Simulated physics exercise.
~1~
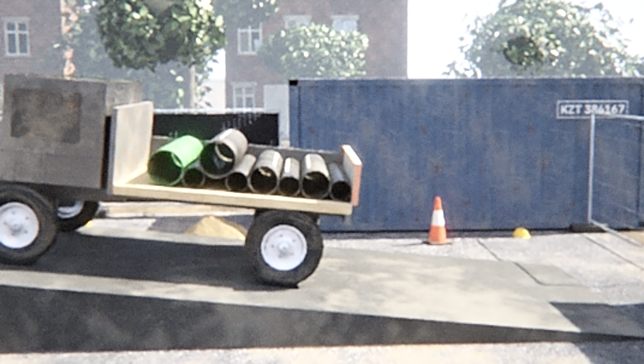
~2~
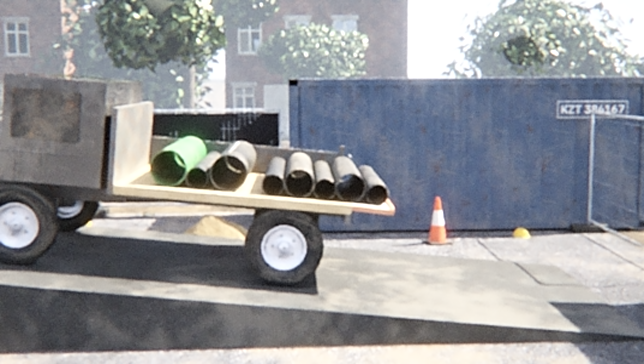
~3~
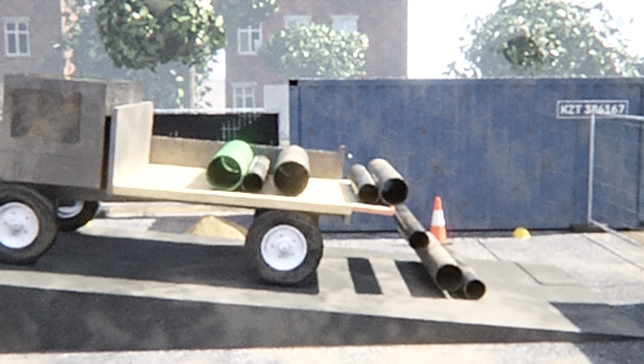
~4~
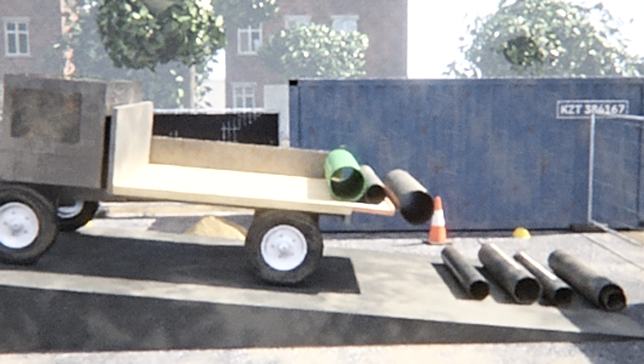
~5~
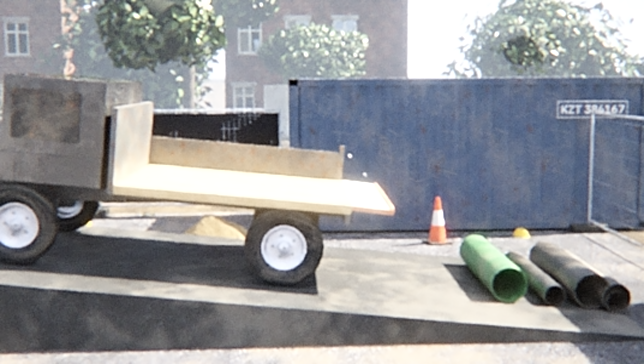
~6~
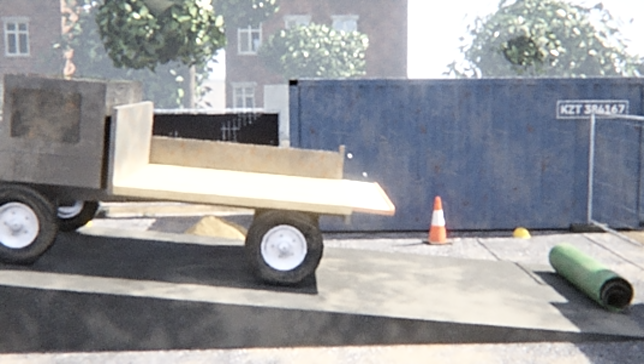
A green pipe and several black ones rolled off the back of a parked truck after its tailgate dropped open, tumbling onto the sloping ground until the bed was empty, and the green one ended up at the right, well past the orange cone.
